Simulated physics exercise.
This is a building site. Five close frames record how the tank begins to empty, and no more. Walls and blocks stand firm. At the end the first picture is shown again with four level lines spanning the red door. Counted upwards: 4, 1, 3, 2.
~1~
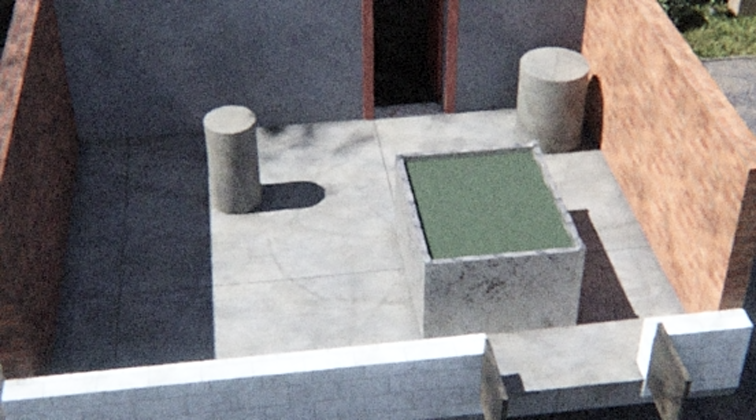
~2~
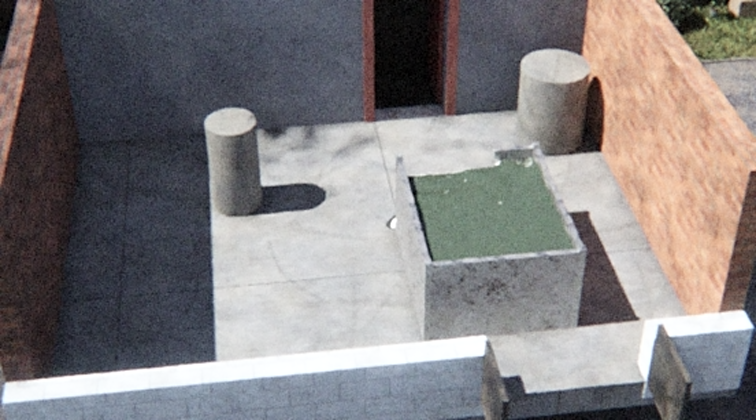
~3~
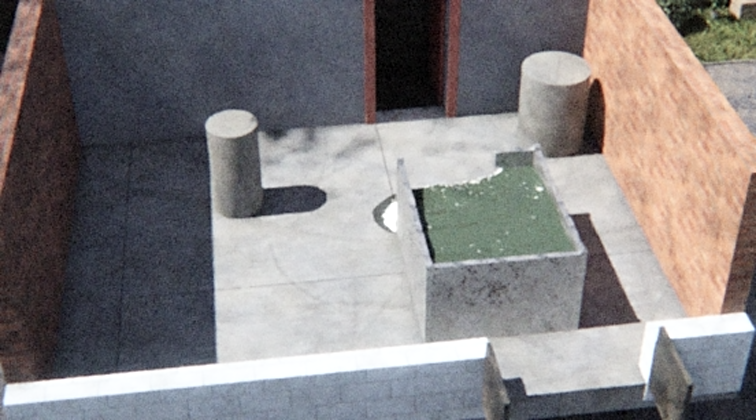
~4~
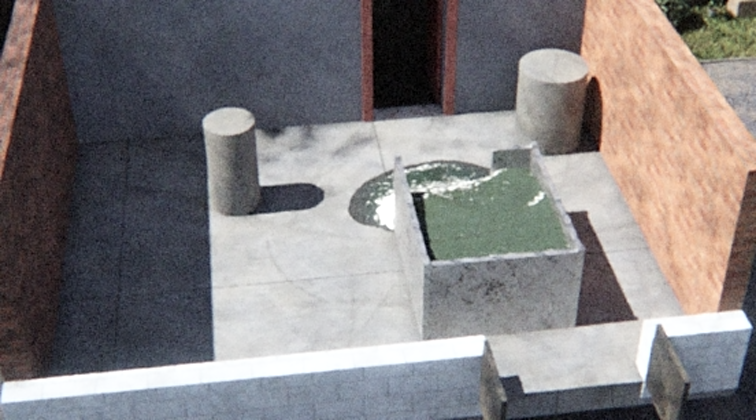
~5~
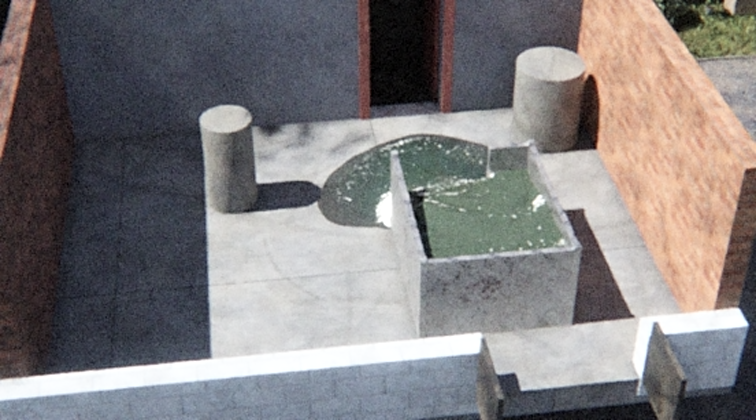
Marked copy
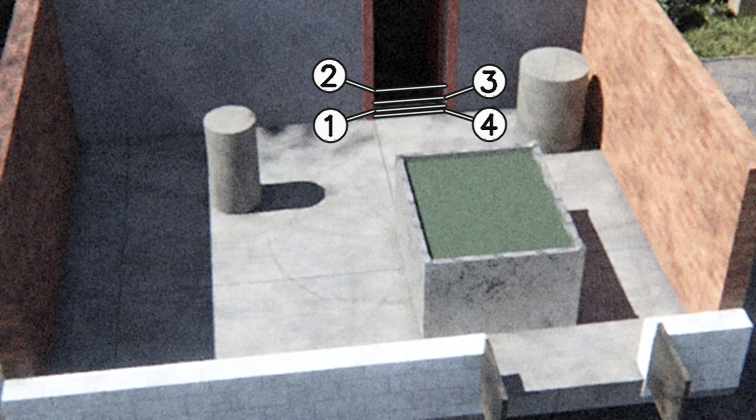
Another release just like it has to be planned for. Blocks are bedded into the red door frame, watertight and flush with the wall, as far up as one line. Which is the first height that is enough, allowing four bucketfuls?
Choose 2.
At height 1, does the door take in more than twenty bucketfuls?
Yes, clearly.
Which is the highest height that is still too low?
That is height 3.
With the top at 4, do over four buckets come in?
Yes, it does.
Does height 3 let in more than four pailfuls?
Yes, that goes wrong.
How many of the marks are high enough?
One of the four.
On the marked copy, 1 at (409, 108); 2 at (410, 88); 3 at (409, 100); 4 at (409, 113); from the bottom up 4, 1, 3, 2.
With 1, dozens of bucketfuls pour in.
With 2, a splash gets over, under a bucket.
With 3, about 14 bucketfuls get in.
With 4, dozens of bucketfuls pour in.
